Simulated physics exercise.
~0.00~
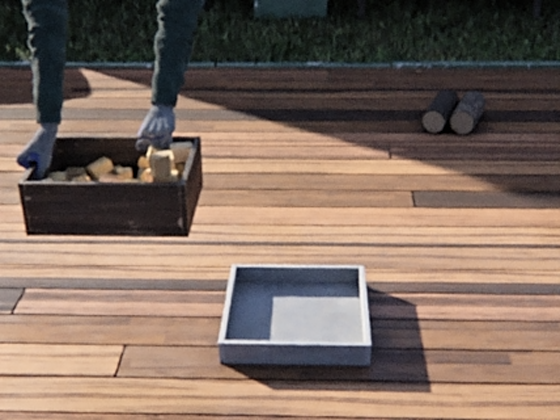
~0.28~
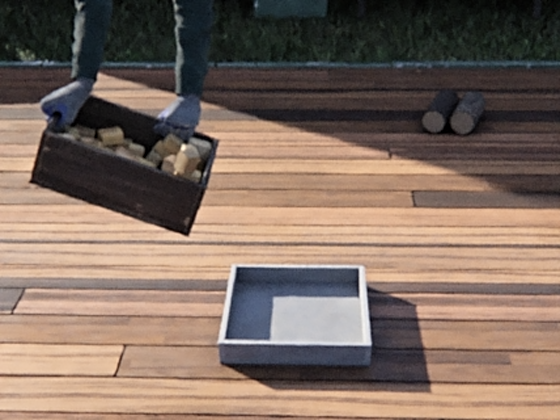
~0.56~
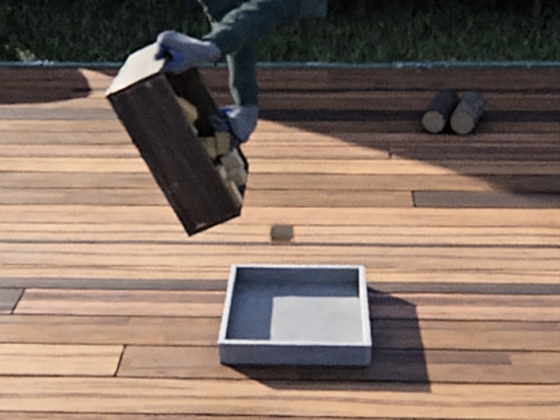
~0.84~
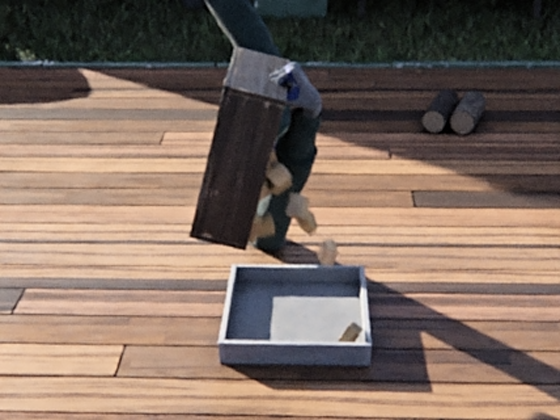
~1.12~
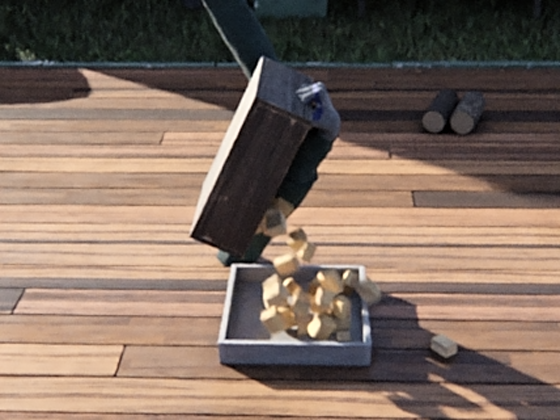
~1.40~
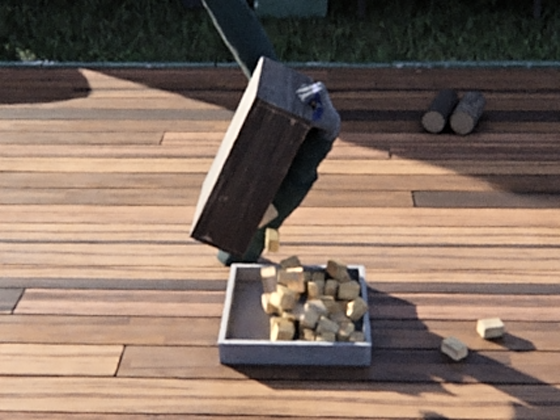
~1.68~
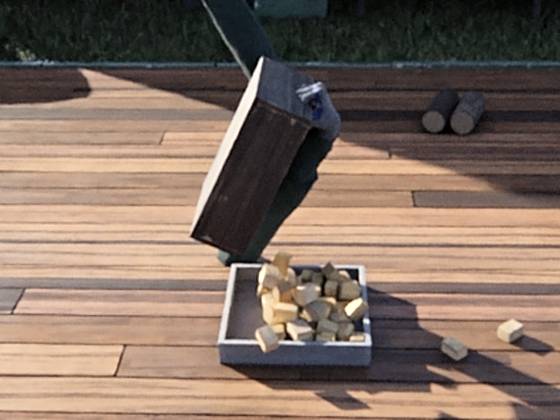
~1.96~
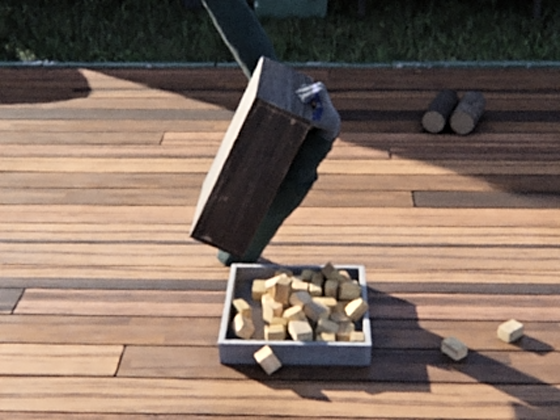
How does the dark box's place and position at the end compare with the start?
At the start the dark box sits upright on the deck at the left, behind the grey basket. At the end it is farther right, held steeply tipped just above the back of the basket with its opening facing down to the right.
The footage shows gloved hands lifting a dark box of wooden blocks from a plank deck and tipping it over a grey basket. The blocks tumble out, and most end in a heap in the basket while a few lie on the deck outside it.
